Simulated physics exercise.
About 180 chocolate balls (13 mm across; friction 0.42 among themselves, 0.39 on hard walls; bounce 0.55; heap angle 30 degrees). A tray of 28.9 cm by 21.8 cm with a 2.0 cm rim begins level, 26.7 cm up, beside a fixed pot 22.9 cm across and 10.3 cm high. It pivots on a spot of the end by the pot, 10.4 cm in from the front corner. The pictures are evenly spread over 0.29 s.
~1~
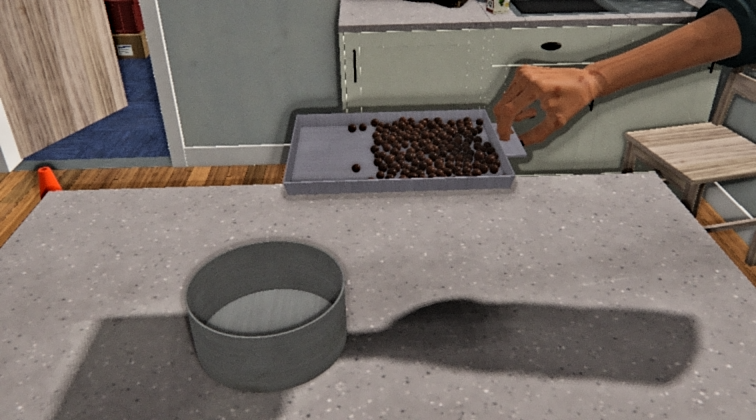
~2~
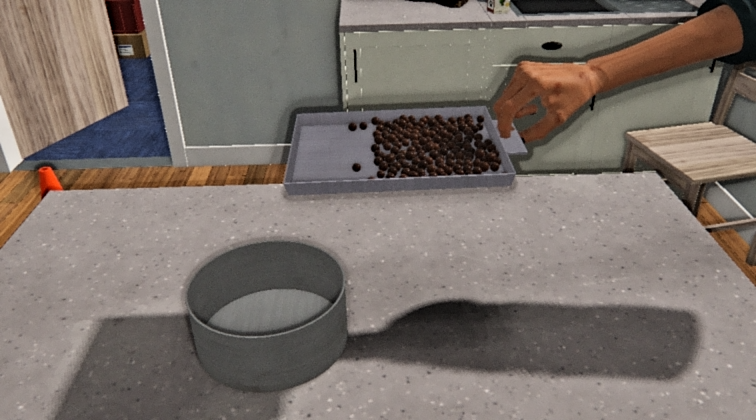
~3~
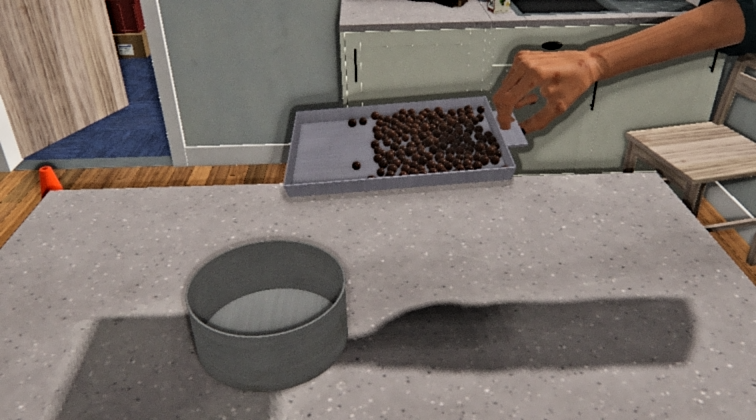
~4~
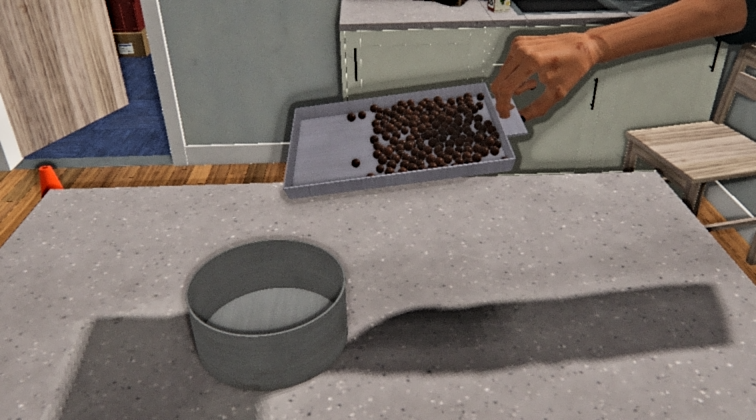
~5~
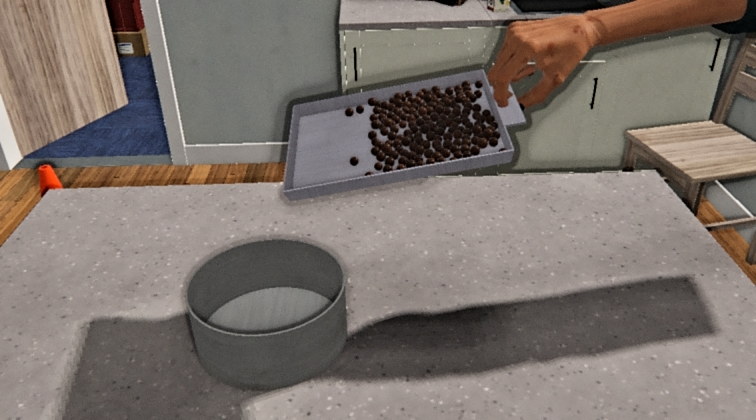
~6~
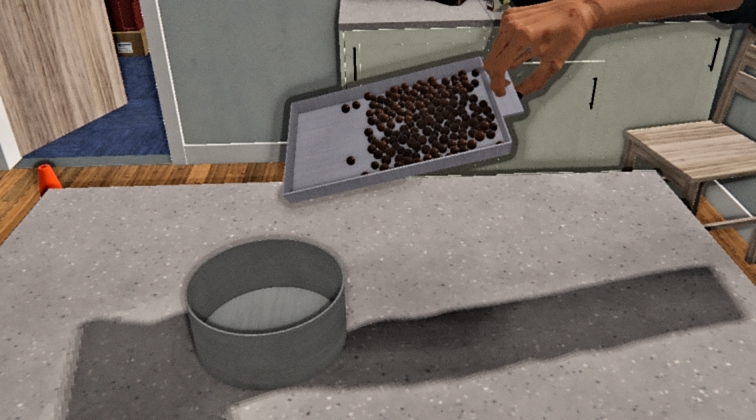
A shallow grey tray of small brown balls, held at its right end by a hand, starts level behind a round grey pot on a speckled counter, then tilts gradually as the hand raises its right end.
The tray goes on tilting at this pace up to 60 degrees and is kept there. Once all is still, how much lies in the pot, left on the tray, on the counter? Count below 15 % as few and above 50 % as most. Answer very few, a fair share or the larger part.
In the pot: A fair share; left on the tray: The larger part; on the counter: Very few.
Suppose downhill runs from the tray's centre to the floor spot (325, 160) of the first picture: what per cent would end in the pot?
About 25 per cent.
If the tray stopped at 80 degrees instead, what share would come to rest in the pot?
It would be near 100 per cent.
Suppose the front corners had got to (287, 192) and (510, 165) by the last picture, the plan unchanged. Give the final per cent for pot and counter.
Pot 0, counter 0.
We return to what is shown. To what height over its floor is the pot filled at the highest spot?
Some 1.5 cm.
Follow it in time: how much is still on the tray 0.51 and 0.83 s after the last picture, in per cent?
In turn: 95, 80.
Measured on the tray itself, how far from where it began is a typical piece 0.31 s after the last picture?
Roughly 9 cm.
Then, 0.31 s after the last picture, tilt 38 degrees; the tray holds 100 %, the pot 0 %.
Then, 0.51 s after the last picture, tilt 52 degrees; the tray holds 95 %, the pot 0 %.
Then, 0.83 s after the last picture, tilt 60 degrees; the tray holds 80 %, the pot 15 %.
In the end, pot 30 %, tray 70 %, counter 0 %.
